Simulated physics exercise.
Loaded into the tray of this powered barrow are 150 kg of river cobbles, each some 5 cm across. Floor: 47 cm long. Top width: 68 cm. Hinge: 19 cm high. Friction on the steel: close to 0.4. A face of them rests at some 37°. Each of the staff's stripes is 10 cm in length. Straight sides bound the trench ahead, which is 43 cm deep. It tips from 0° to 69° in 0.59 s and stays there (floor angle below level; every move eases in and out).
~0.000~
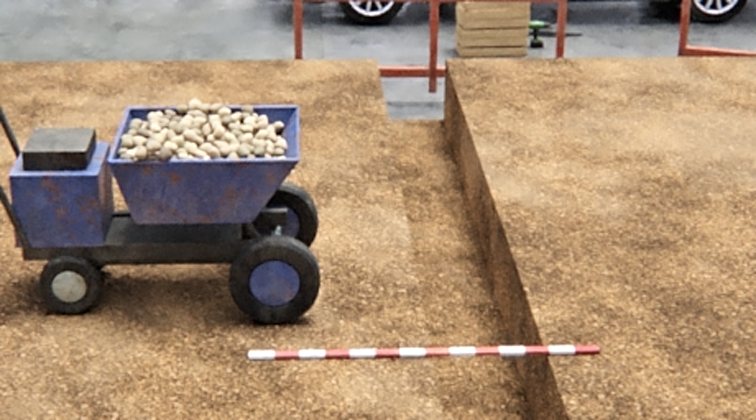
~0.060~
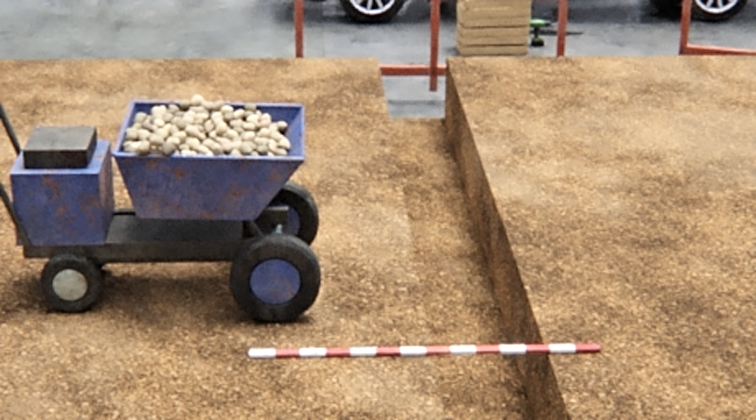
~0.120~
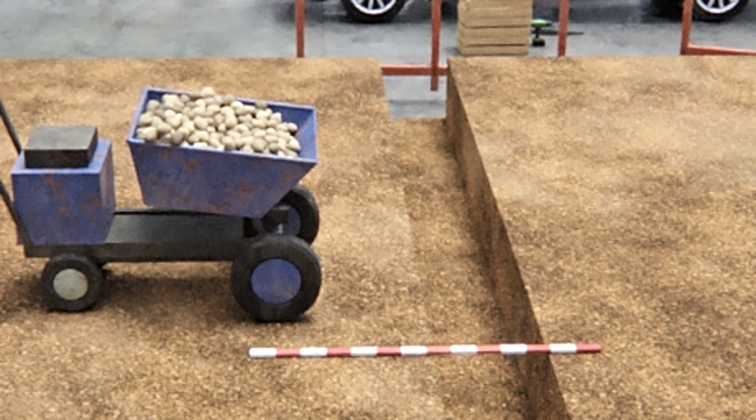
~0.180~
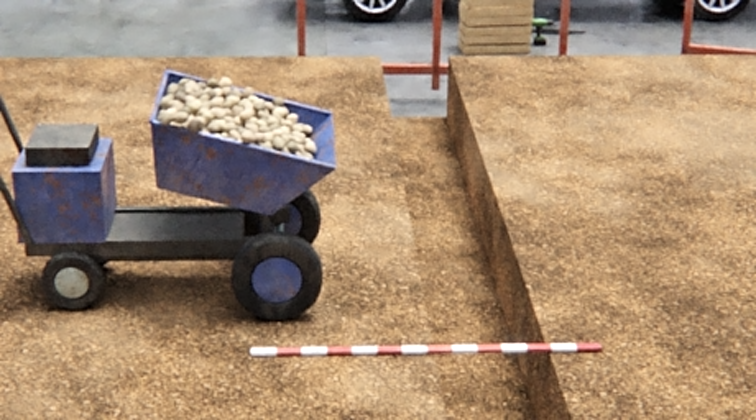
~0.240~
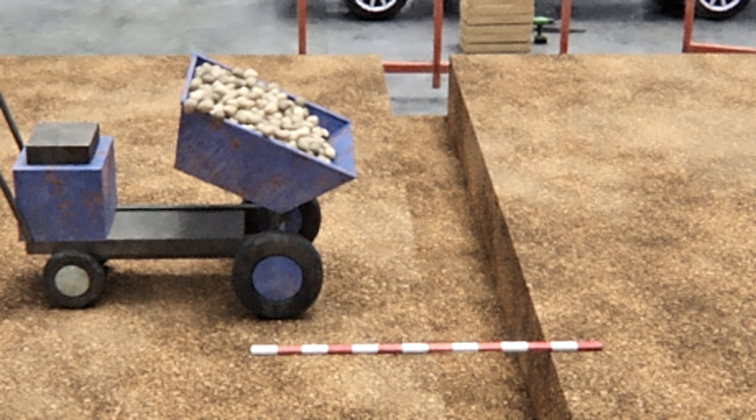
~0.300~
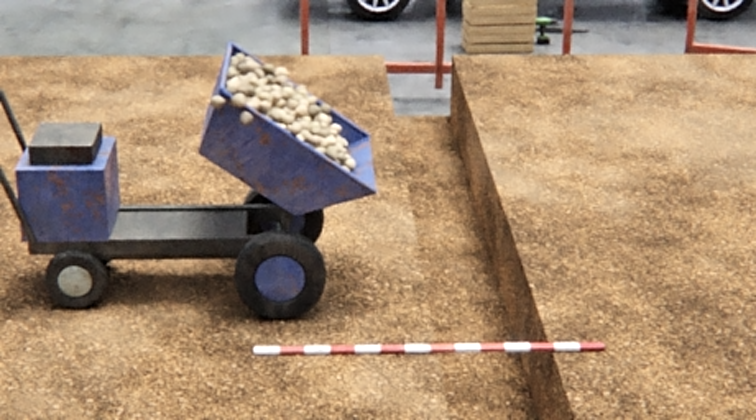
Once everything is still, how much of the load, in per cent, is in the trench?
About 95 per cent.
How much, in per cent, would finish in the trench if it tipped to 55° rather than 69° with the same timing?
It would be close to 50 percent.
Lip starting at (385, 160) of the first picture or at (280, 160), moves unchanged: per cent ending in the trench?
First some 35, then 90 per cent.
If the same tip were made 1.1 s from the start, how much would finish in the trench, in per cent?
Then roughly 100 percent.
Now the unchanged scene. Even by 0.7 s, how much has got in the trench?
Close to 35 per cent at that time.
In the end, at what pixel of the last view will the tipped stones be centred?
About (480, 352).
After 0.4 s the floor is at 58°; 100 % in the tray; the foremost stones are at (390, 187).
After 0.7 s the floor is at 69°; 63 % in the tray, 2 % short of the trench, 35 % in the trench; the foremost stones are at (496, 274).
After 1.0 s the floor is at 69°; 20 % in the tray, 1 % short of the trench, 74 % in the trench, 5 % past the trench; the foremost stones are at (641, 269).
After 3.0 s the floor is at 69°; 0 % in the tray, 95 % in the trench, 5 % past the trench; the foremost stones are past the picture's edge.
